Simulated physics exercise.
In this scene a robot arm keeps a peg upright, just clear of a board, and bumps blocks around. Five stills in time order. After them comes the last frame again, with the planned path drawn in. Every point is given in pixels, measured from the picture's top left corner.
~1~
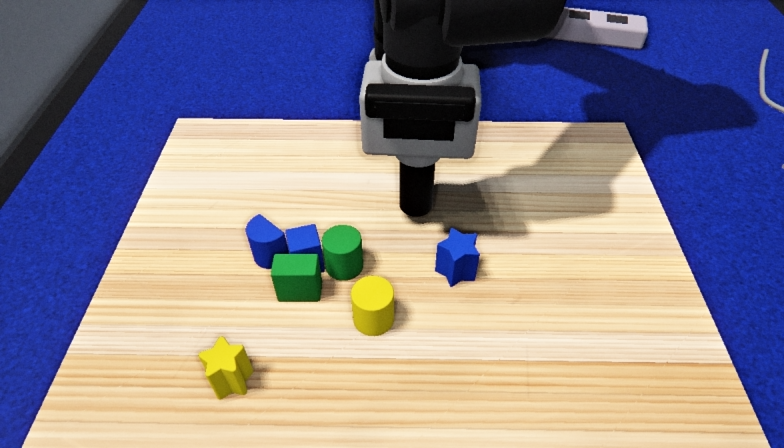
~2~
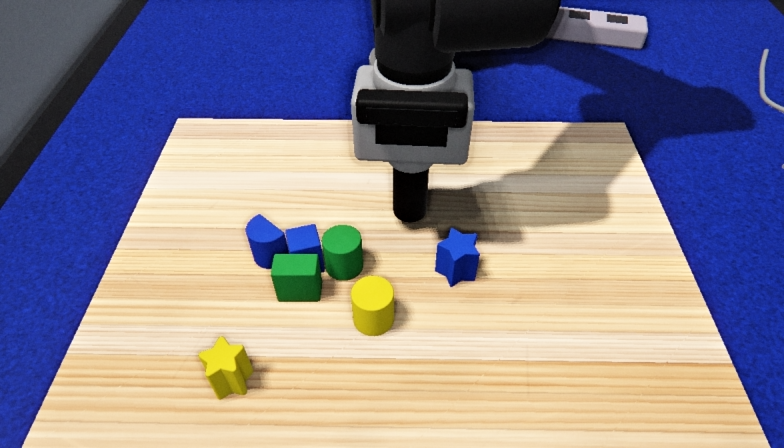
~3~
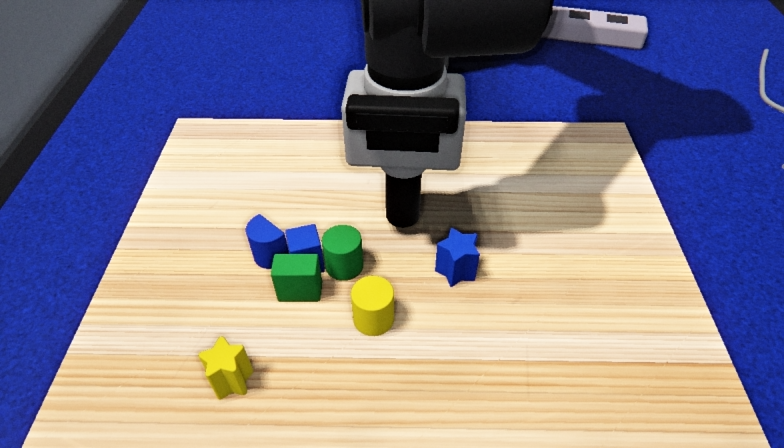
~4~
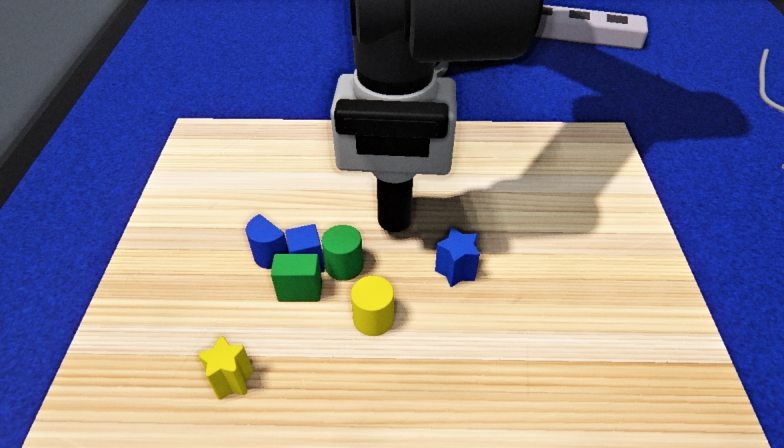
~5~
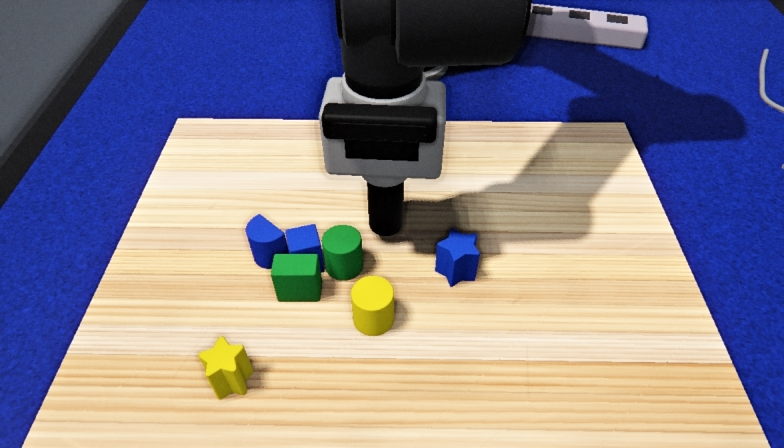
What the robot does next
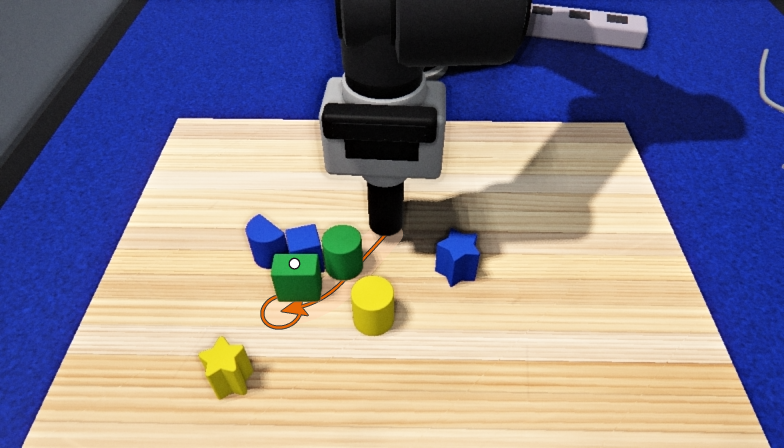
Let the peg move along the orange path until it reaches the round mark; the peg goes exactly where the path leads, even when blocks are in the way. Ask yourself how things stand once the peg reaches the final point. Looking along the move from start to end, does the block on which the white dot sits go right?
I'd say yes.
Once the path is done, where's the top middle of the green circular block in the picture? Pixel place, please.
It ends at (252, 318).
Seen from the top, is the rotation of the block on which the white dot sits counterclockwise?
No, that is not how it ends up.
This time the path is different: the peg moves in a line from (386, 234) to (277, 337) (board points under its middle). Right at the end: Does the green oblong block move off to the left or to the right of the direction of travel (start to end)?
Well, taking the path from its start to its end as straight ahead, the green oblong block moves to the right.
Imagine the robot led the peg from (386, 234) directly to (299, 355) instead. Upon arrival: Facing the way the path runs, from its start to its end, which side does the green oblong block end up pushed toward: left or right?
My answer: Right.
Drawn move, from (386, 234) via (360, 263) and (328, 294), ending at (282, 311); the dot is on the green oblong block.
The first path, step by step. One third of the way, peg (358, 254); green oblong block (281, 271); blue four-sided block (294, 241), turned 45° clockwise; green circular block (325, 254).
Two thirds of the way, peg (326, 285); green oblong block (253, 287), turned 80° clockwise; blue four-sided block (293, 242), turned 55° clockwise; green circular block (290, 290).
At the end, peg (279, 302); green oblong block (229, 293), turned 120° clockwise; blue four-sided block (293, 242), turned 55° clockwise; green circular block (252, 318); yellow circular block still.
